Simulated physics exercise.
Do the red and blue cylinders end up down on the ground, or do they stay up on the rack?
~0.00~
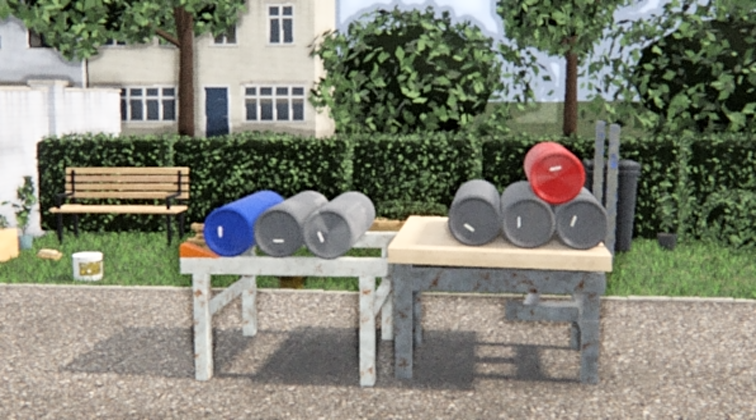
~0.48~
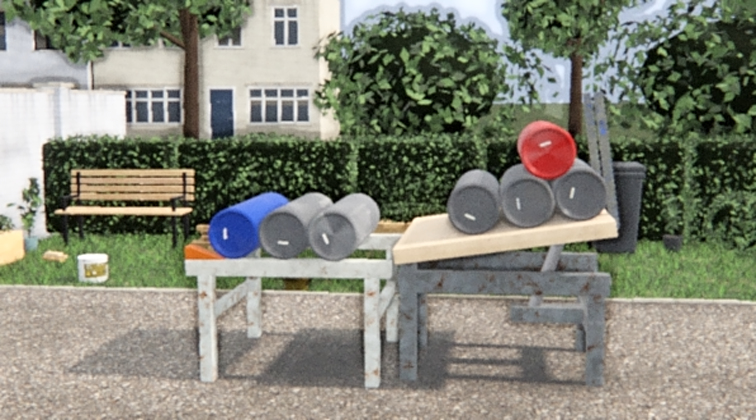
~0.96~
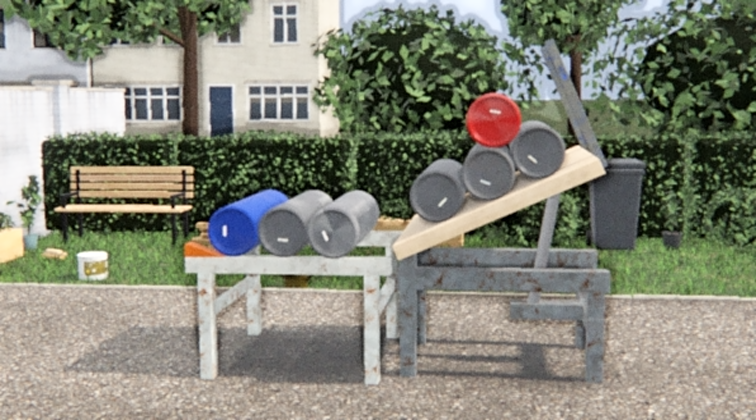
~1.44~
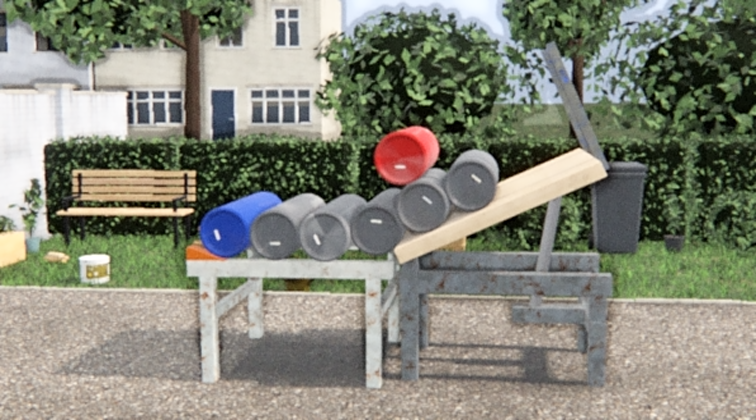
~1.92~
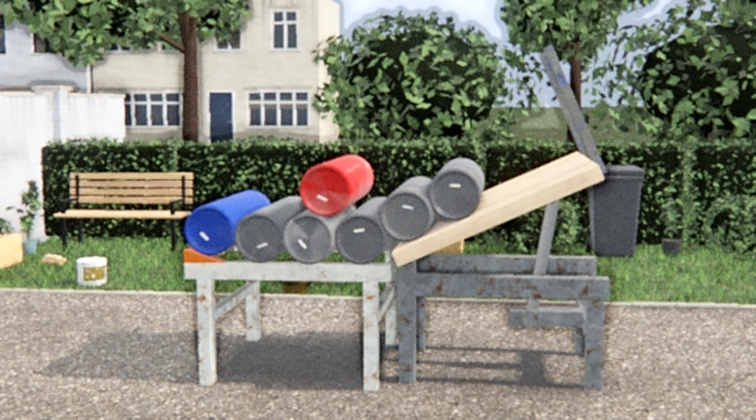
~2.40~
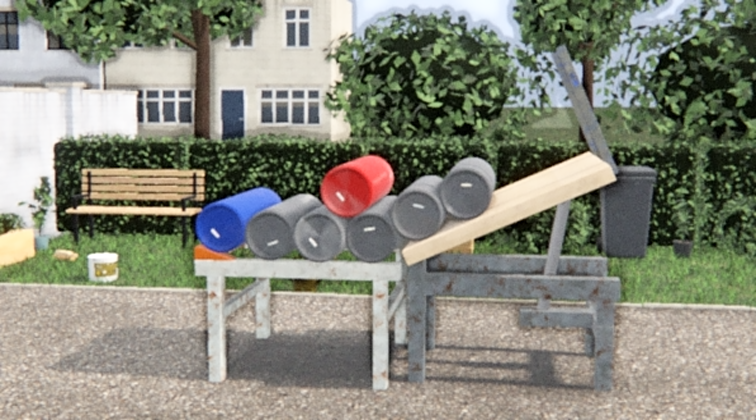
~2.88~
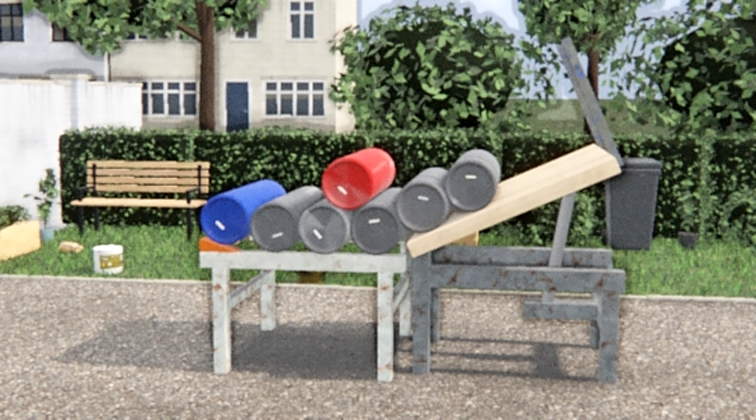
Both stay up on the rack, with the blue cylinder at its left end and the red one resting on top of grey cylinders there.
We see a wooden deck tilt up at its right side, sending three grey cylinders and a red one rolling left toward a rack holding a blue and two grey ones. Blue shifts left and stays at the rack's left end, while red settles atop grey cylinders over the rack.
